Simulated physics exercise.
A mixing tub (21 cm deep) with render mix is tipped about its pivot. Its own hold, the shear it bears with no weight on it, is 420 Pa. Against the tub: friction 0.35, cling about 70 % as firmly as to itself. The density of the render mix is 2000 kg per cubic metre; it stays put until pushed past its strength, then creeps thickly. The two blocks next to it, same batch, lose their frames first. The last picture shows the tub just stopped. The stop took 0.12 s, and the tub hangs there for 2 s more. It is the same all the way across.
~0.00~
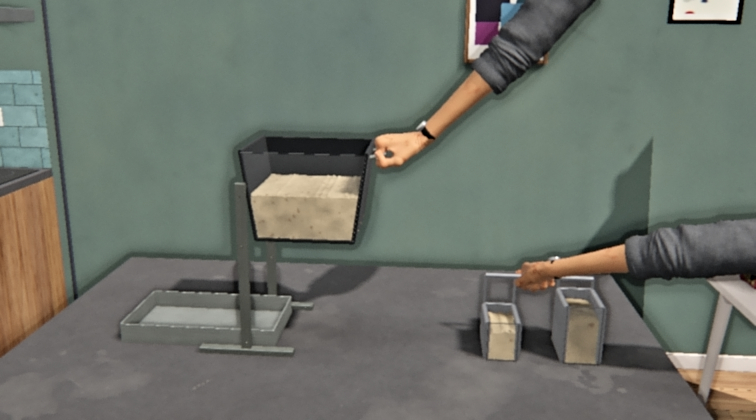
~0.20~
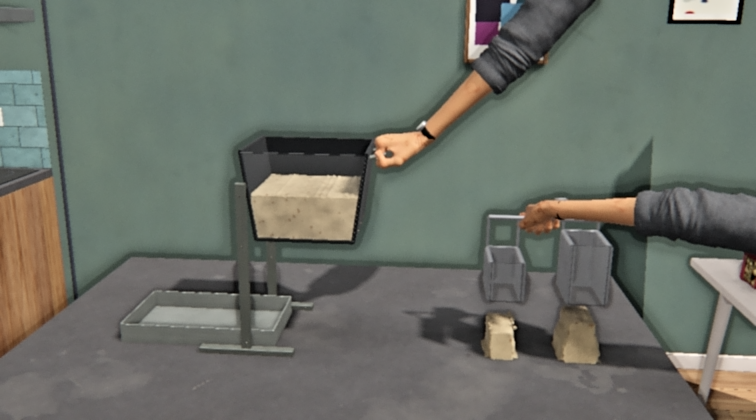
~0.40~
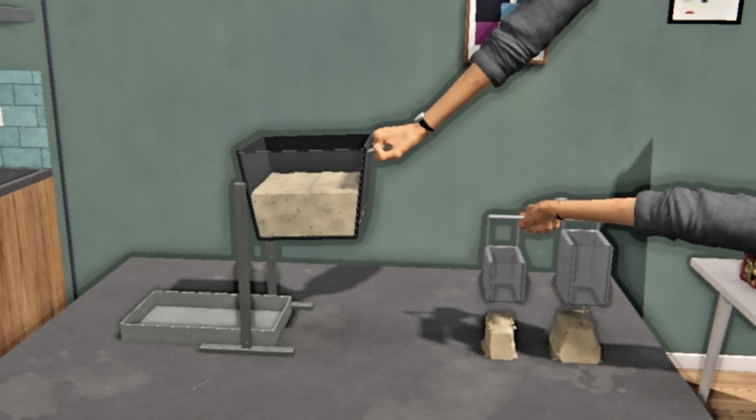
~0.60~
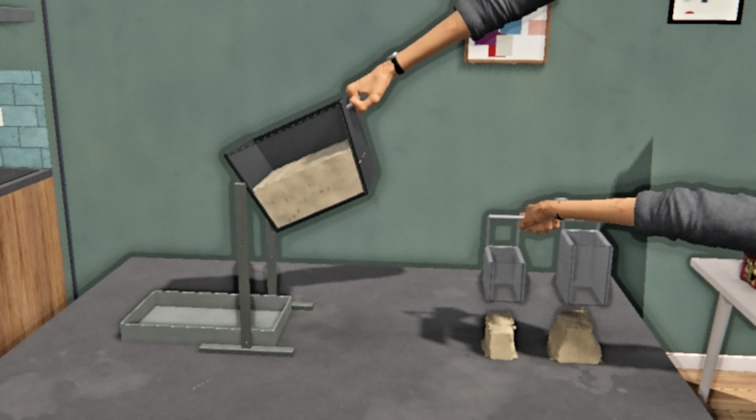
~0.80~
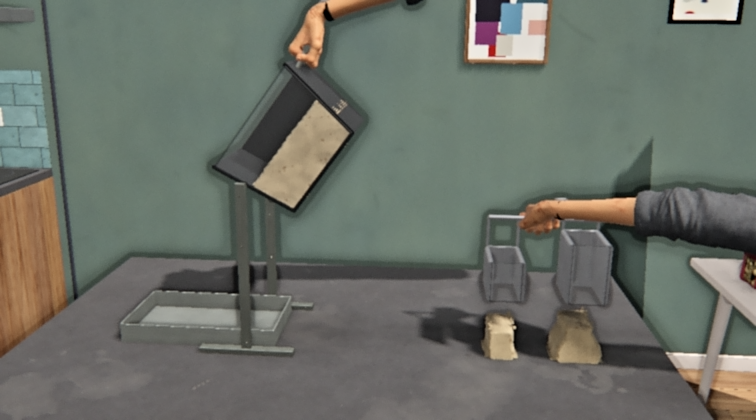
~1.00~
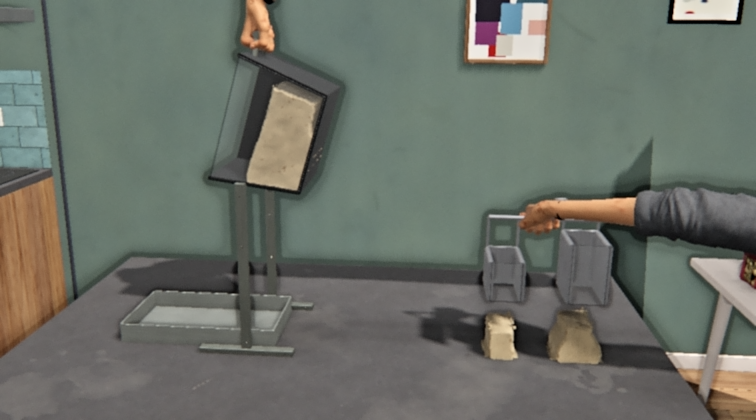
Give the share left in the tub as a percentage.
It comes to some 98 %.
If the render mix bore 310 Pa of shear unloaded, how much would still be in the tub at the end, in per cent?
It would be near 85 %.
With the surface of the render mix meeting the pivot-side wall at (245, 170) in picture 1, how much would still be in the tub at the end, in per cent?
It would be near 65 %.
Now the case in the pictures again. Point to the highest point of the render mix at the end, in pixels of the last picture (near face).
Near (237, 127).
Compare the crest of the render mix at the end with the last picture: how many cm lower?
About 9 cm.
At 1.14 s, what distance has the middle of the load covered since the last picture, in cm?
About 4 cm.
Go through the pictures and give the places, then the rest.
In the first frame, handle-side rim at (364, 155), tilt 0 degrees; top of the render mix at (320, 196); blocks stand 8.1 cm, 13 cm (left to right).
In the second frame, handle-side rim at (364, 155), tilt 0 degrees; top of the render mix at (320, 196); blocks stand 8.0 cm, 11 cm (left to right).
In the third frame, handle-side rim at (362, 149), tilt 3 degrees; top of the render mix at (352, 192); blocks stand 8.0 cm, 9.9 cm (left to right).
In the fourth frame, handle-side rim at (337, 105), tilt 25 degrees; top of the render mix at (350, 151); blocks stand 7.9 cm, 9.7 cm (left to right).
In the fifth frame, handle-side rim at (283, 66), tilt 54 degrees; top of the render mix at (316, 103); blocks stand 7.9 cm, 9.7 cm (left to right).
In the sixth frame, handle-side rim at (238, 57), tilt 74 degrees; top of the render mix at (273, 90); blocks stand 7.9 cm, 9.7 cm (left to right).
After 1.14 s, the tub is at 74 degrees and holds 100 %.
After 1.31 s, the tub is at 74 degrees and holds 99 %.
After 1.48 s, the tub is at 74 degrees and holds 98 %.
After 1.65 s, the tub is at 74 degrees and holds 98 %.
After 3.00 s, at the end, the tub is at 74 degrees and holds 98 %.
